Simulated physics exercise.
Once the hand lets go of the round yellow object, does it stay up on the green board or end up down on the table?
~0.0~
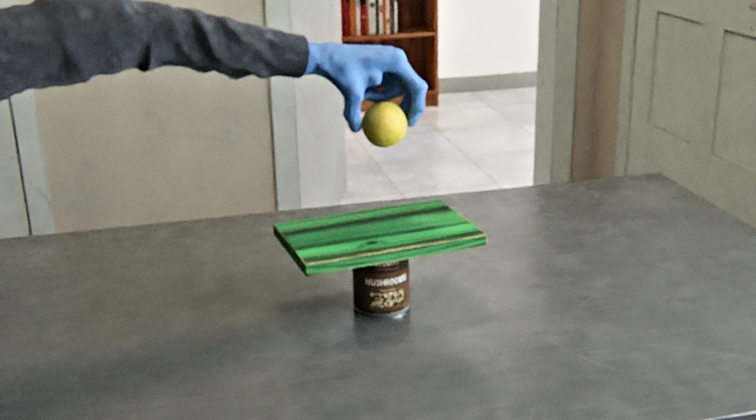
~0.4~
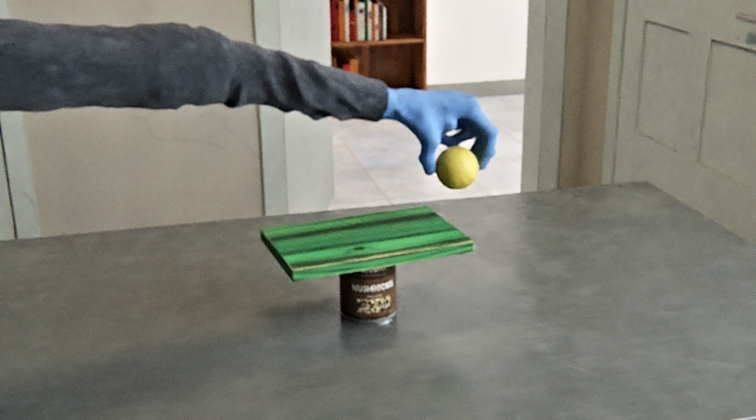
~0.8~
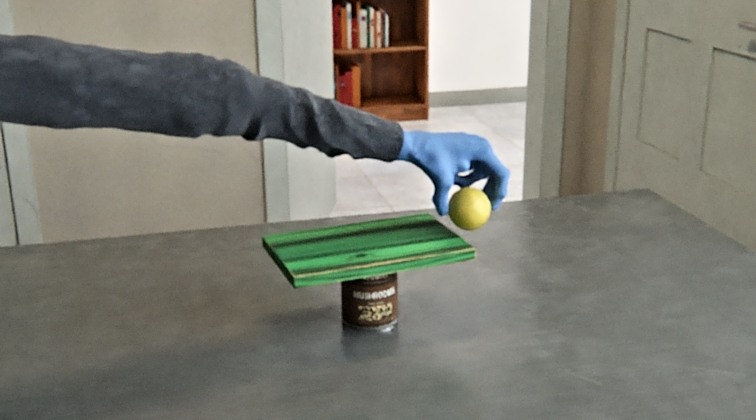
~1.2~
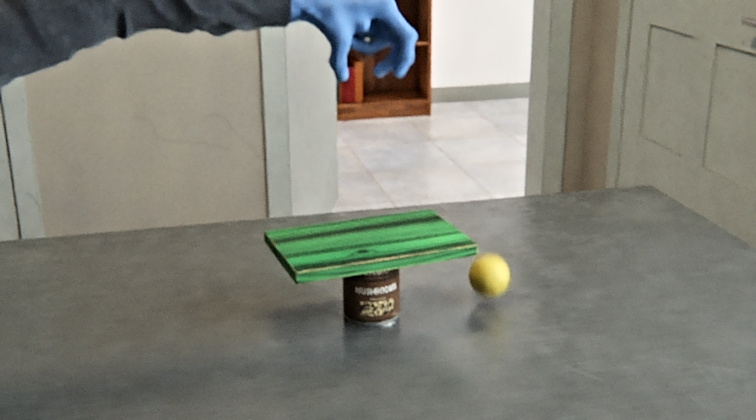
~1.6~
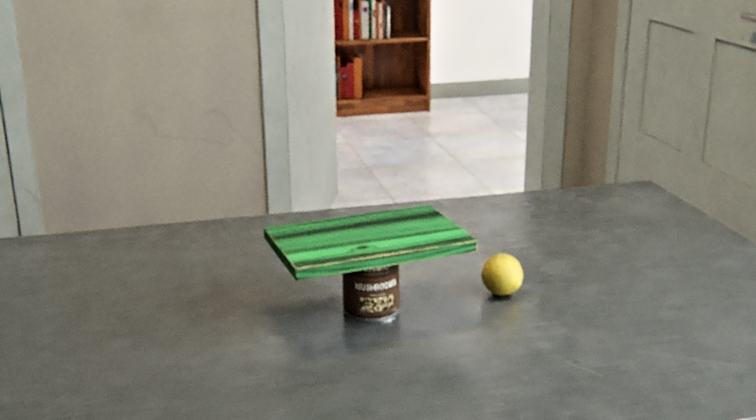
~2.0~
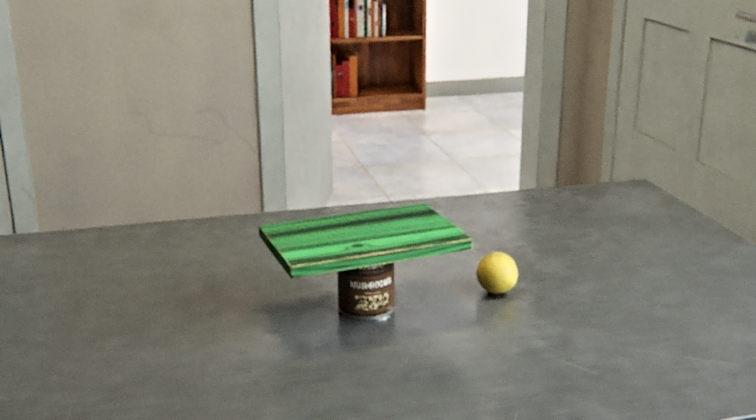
It ends up down on the table, to the right of the green board, which stays on the brown container.
